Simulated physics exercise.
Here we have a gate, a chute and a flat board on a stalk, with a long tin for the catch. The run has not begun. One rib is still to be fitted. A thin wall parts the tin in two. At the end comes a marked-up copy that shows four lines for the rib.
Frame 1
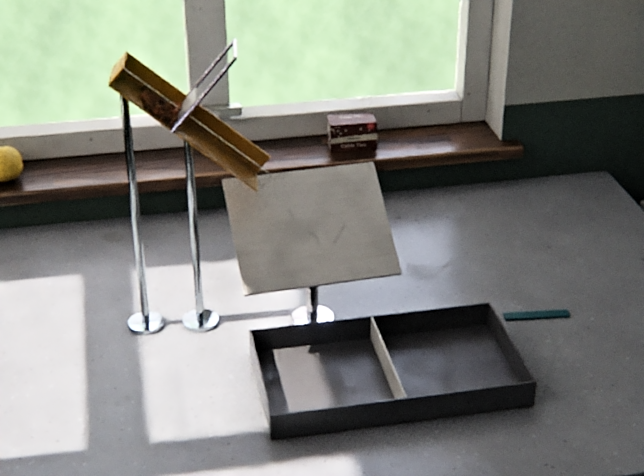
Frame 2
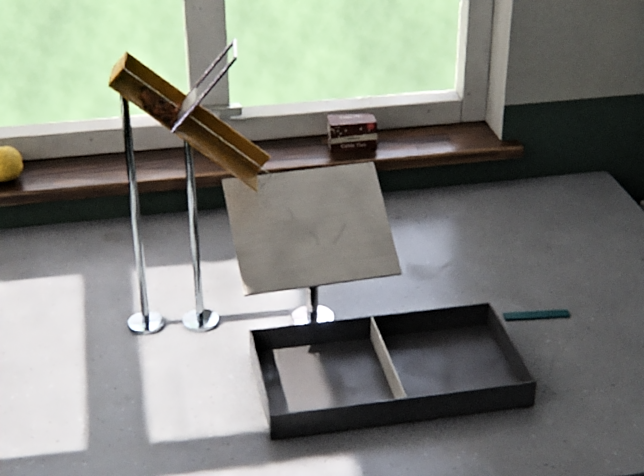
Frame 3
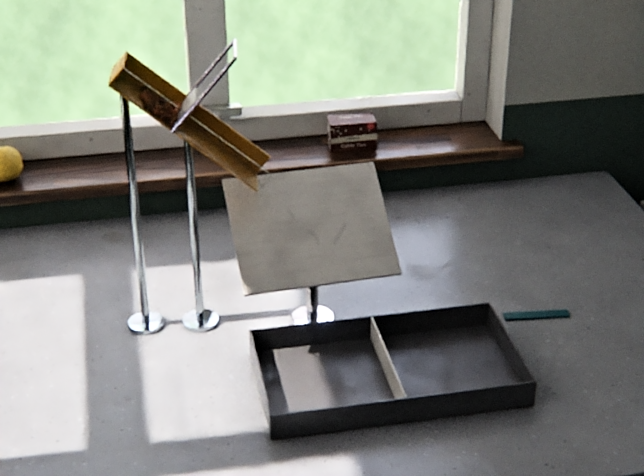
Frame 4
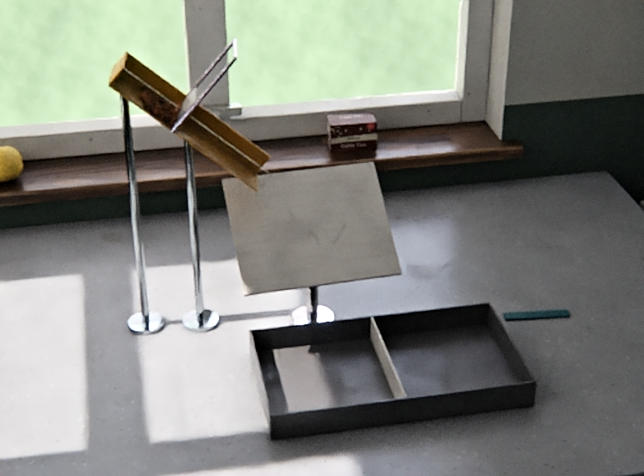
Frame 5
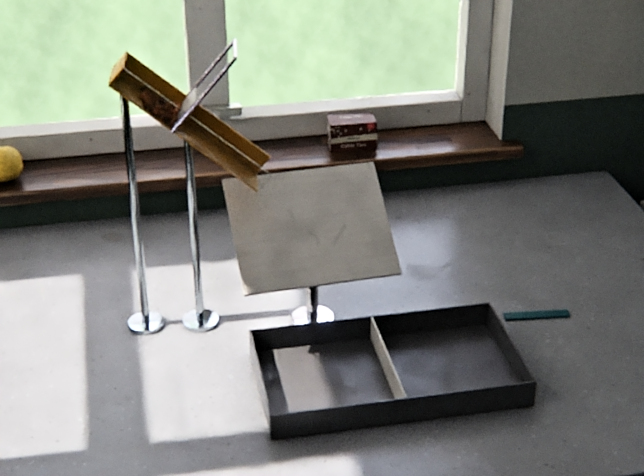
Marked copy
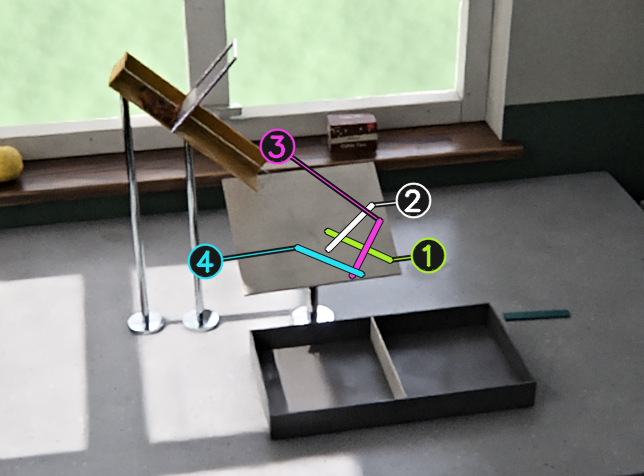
Nothing moves from start to finish: the yellow chute stays tilted down to the right on its two metal stands, its gate shut. Below it, the pale board remains slanted on its stalk behind the dark divided tin, while sunlight lies across the grey tabletop by the window.
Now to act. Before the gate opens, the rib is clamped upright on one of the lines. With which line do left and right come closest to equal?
The answer is line 1.
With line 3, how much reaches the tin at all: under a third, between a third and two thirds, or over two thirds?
Over two thirds.
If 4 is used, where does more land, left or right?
More lands on the right.
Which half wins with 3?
The left half.
On the marked copy, line 1 from (327, 231) to (390, 260); line 2 from (372, 205) to (328, 249); line 3 from (379, 220) to (352, 275); line 4 from (297, 247) to (361, 274).
If 1 is chosen, of what is caught, close to half in the left half, close to half in the right.
If 2 is chosen, of what is caught, all but a few in the left half, a small share in the right.
If 3 is chosen, of what is caught, all but a few in the left half, only a few in the right.
If 4 is chosen, of what is caught, none at all in the left half, the whole lot in the right.
